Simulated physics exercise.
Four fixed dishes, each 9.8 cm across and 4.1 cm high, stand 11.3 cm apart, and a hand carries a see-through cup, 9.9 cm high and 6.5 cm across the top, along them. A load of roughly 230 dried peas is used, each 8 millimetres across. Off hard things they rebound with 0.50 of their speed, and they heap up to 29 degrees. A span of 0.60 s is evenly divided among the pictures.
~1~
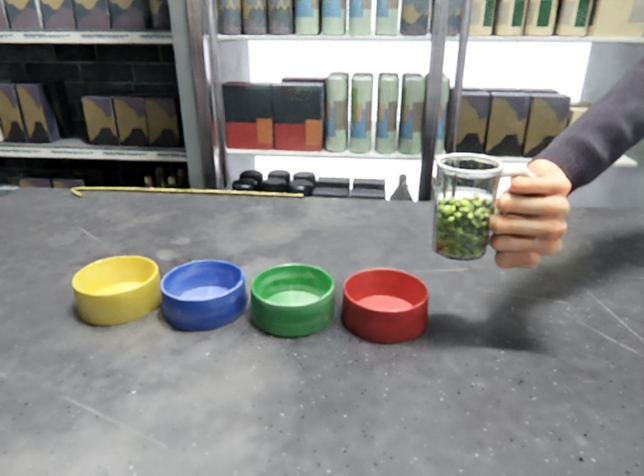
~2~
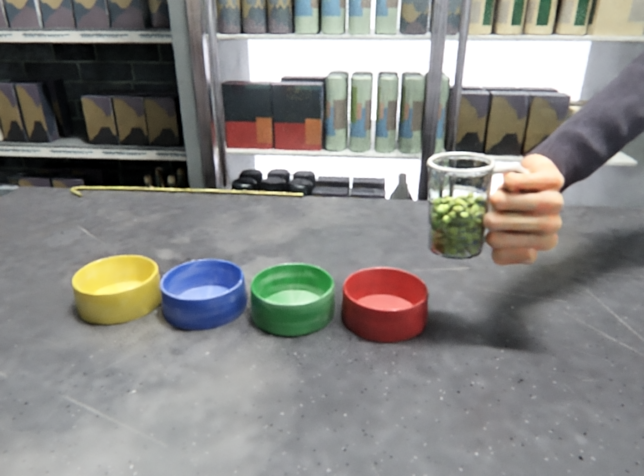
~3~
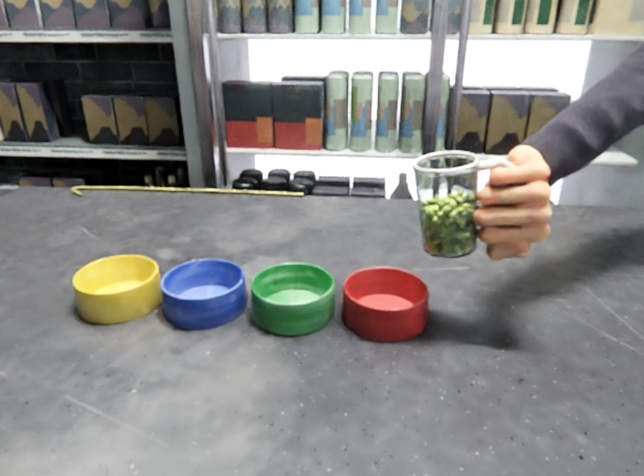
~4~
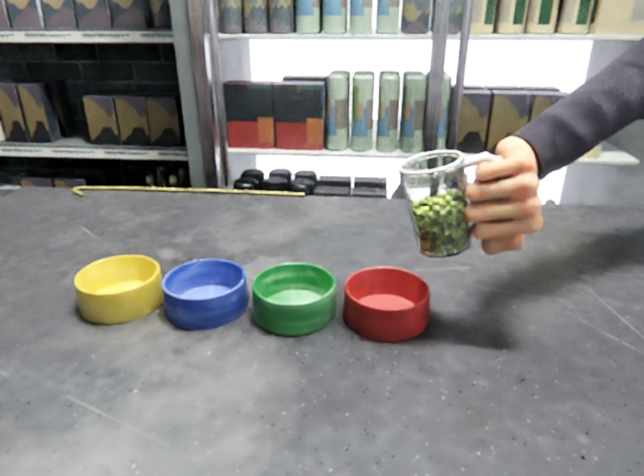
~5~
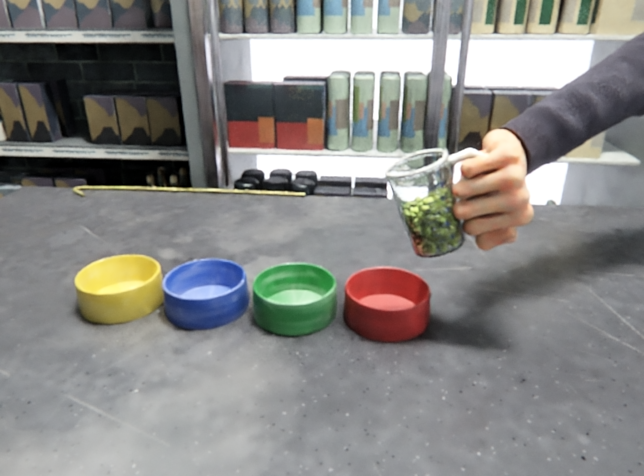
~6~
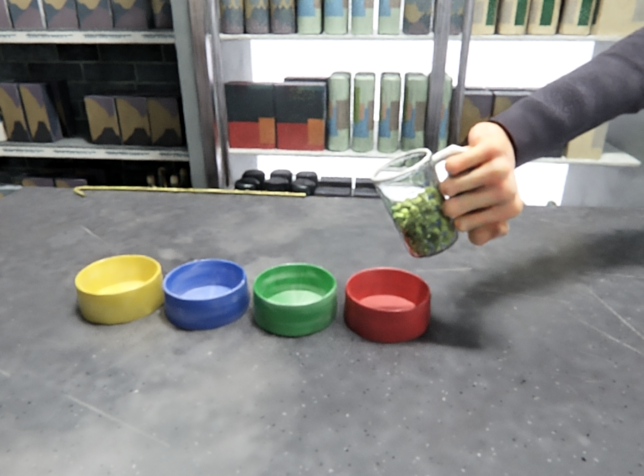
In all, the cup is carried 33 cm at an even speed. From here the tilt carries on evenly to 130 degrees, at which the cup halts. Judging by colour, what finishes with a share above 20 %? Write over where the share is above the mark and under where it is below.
Red: Under; blue: Over; green: Under; yellow: Under; counter: Under.
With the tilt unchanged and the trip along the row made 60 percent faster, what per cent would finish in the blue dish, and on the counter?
Blue: 0; counter: 0.
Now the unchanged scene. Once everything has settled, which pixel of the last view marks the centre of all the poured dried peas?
Look around (199, 294) in the last picture.
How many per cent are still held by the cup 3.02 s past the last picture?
0 per cent.
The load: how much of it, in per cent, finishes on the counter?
Around 0 percent, I'd guess.
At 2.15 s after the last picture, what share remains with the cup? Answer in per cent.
Around 5 percent.
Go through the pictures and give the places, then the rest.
The first frame shows cup at (464, 207), tilt 0 degrees, lip at (438, 162), moved 0.0 cm; middle of the pieces at (460, 222); red dish at (386, 289); green dish at (293, 284); blue dish at (203, 279); yellow dish at (116, 274).
The second frame shows cup at (458, 206), tilt 3 degrees, lip at (430, 163), moved 0.6 cm; middle of the pieces at (455, 221).
The third frame shows cup at (448, 205), tilt 8 degrees, lip at (414, 165), moved 1.8 cm; middle of the pieces at (447, 220).
The fourth frame shows cup at (438, 205), tilt 14 degrees, lip at (400, 168), moved 2.9 cm; middle of the pieces at (439, 219).
The fifth frame shows cup at (428, 205), tilt 20 degrees, lip at (386, 172), moved 4.1 cm; middle of the pieces at (430, 219).
The sixth frame shows cup at (417, 205), tilt 25 degrees, lip at (372, 177), moved 5.3 cm; middle of the pieces at (422, 219); red dish at (388, 288); green dish at (295, 283); blue dish at (205, 278); yellow dish at (119, 274).
Then, 1.29 s after the last picture, tilt 87 degrees; cup holds 100 %.
Then, 2.15 s after the last picture, tilt 127 degrees; cup holds 5 %, blue 95 %.
Then, 3.02 s after the last picture, tilt 130 degrees; cup holds 0 %, blue 100 %.
In the end, red 0 %, blue 100 %, green 0 %, yellow 0 %, counter 0 %.
